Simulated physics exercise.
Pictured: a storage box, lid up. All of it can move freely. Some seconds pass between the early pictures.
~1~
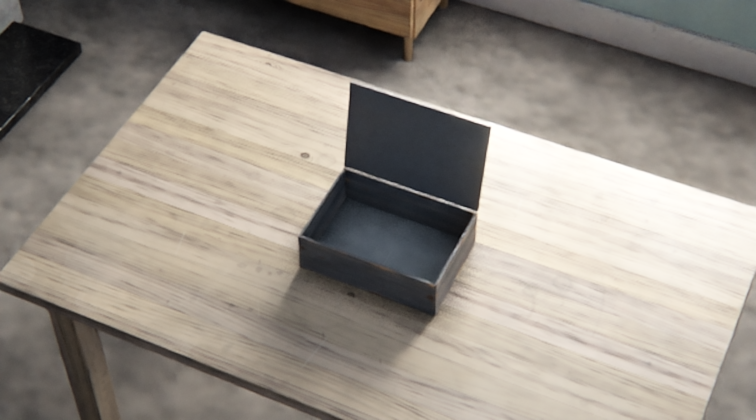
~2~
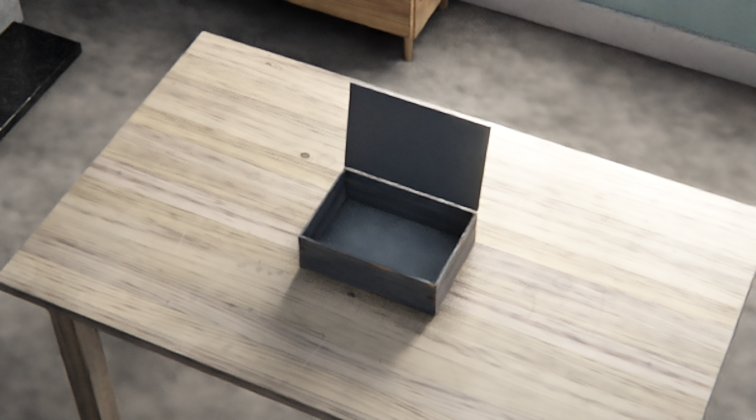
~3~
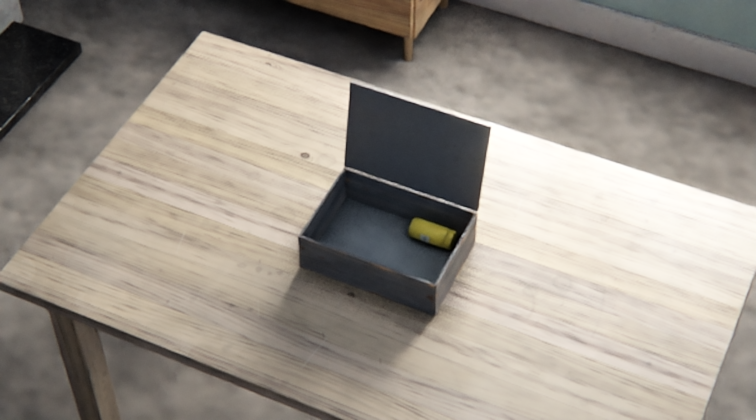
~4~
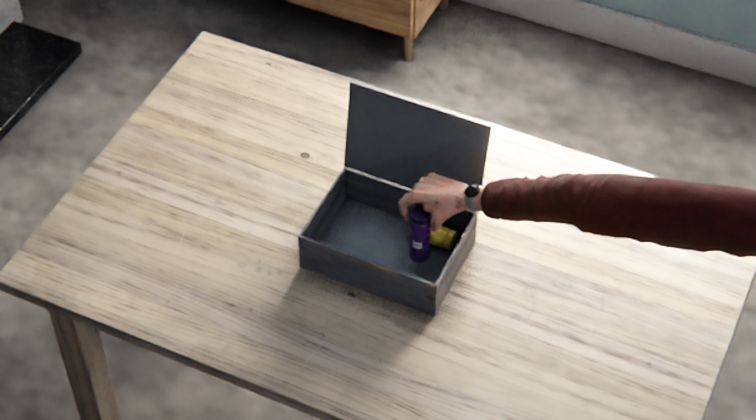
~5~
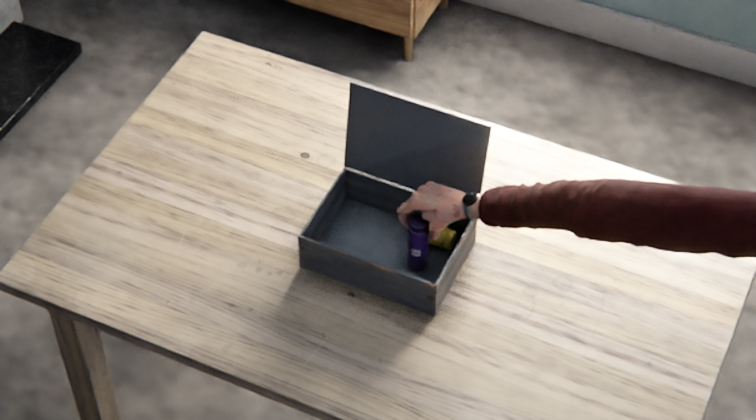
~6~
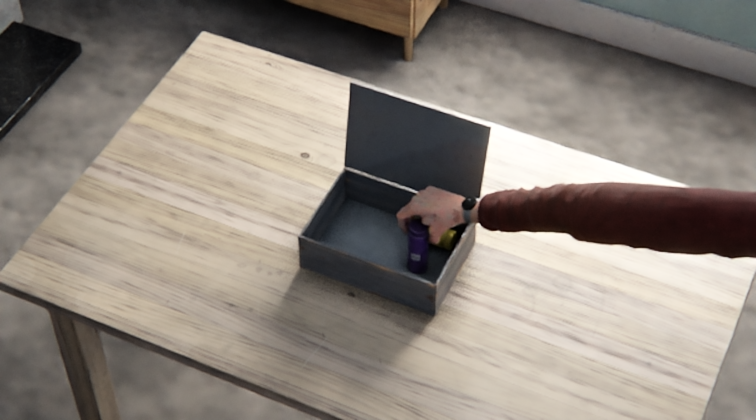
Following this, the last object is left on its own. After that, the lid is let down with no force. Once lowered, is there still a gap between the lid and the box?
Yes: Fails to shut.
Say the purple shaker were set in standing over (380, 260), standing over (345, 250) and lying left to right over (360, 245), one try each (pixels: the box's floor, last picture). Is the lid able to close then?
Try 1: Lid stays raised; try 2: Lid stays raised; try 3: Lid goes down.
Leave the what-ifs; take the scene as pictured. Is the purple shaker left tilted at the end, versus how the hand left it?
As it turns out, it keeps its original angle.
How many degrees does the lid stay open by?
Close to 25 degrees.
Then, 1.20 s on from there, lid starting down.
Then, 1.50 s on from there, lid 70° above the rim.
Then, 1.70 s on from there, lid 48° above the rim.
Then, 1.80 s on from there, lid 33° above the rim.
In the end, lid 23° above the rim; both unmoved. At the end, from the last picture's camera, purple shaker near (418, 246).
